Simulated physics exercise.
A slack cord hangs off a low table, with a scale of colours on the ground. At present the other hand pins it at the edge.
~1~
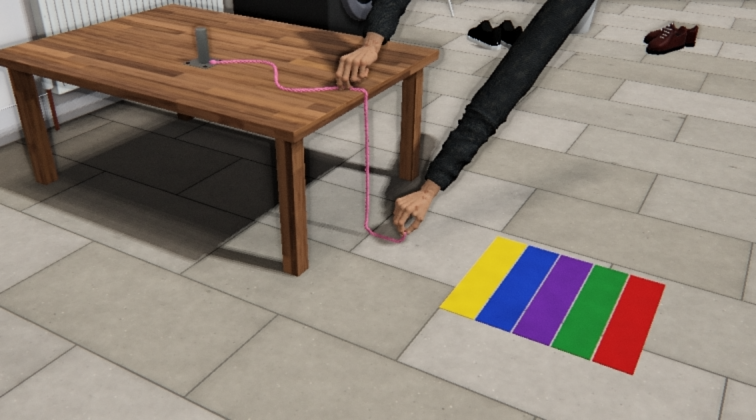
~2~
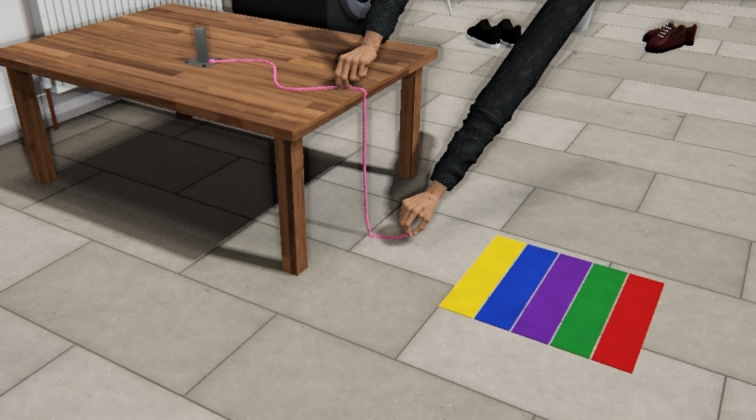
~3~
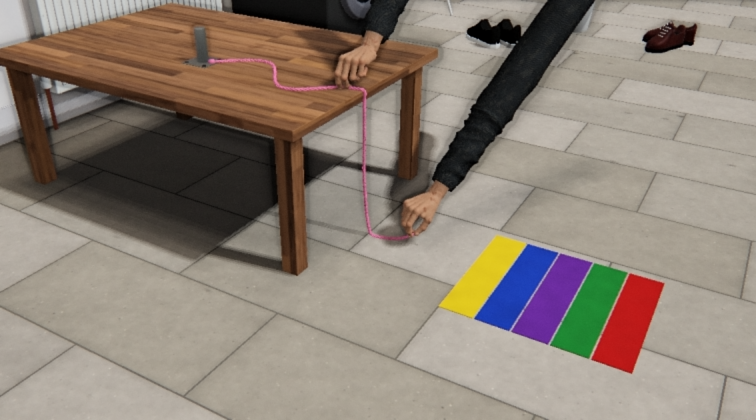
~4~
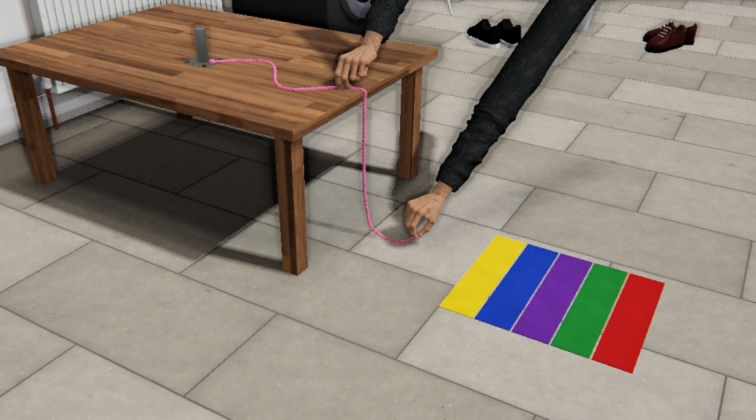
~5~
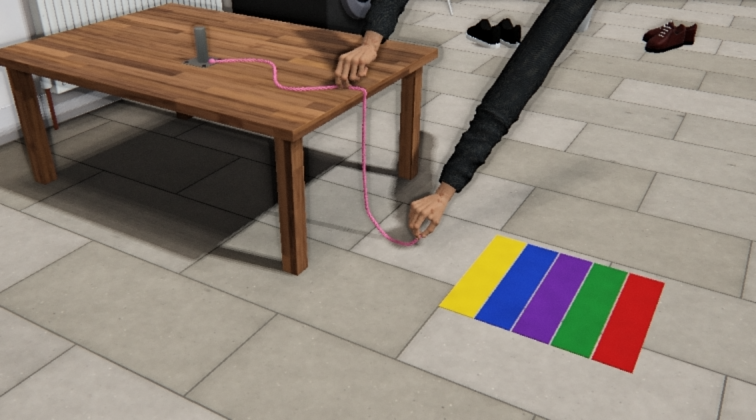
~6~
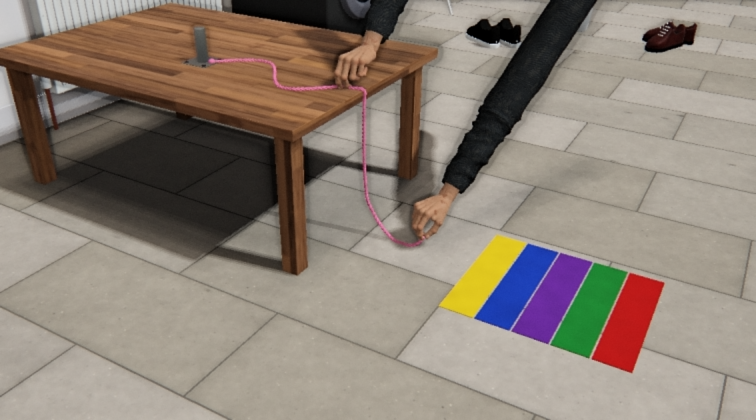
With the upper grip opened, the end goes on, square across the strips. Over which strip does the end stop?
Over the purple strip.
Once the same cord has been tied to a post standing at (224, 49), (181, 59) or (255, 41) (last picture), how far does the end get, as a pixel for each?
First (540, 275), then (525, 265), and last (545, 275).
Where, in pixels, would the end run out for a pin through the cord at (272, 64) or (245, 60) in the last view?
Pixel positions per try: (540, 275); (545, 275).
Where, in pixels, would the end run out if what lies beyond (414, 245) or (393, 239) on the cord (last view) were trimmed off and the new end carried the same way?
Case by case: Roughly (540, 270), then roughly (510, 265).
Soon after, end near (500, 260); over yellow.
Then, end near (537, 271); over blue.
At full stretch, end near (559, 278); over purple. It halts on the purple strip.
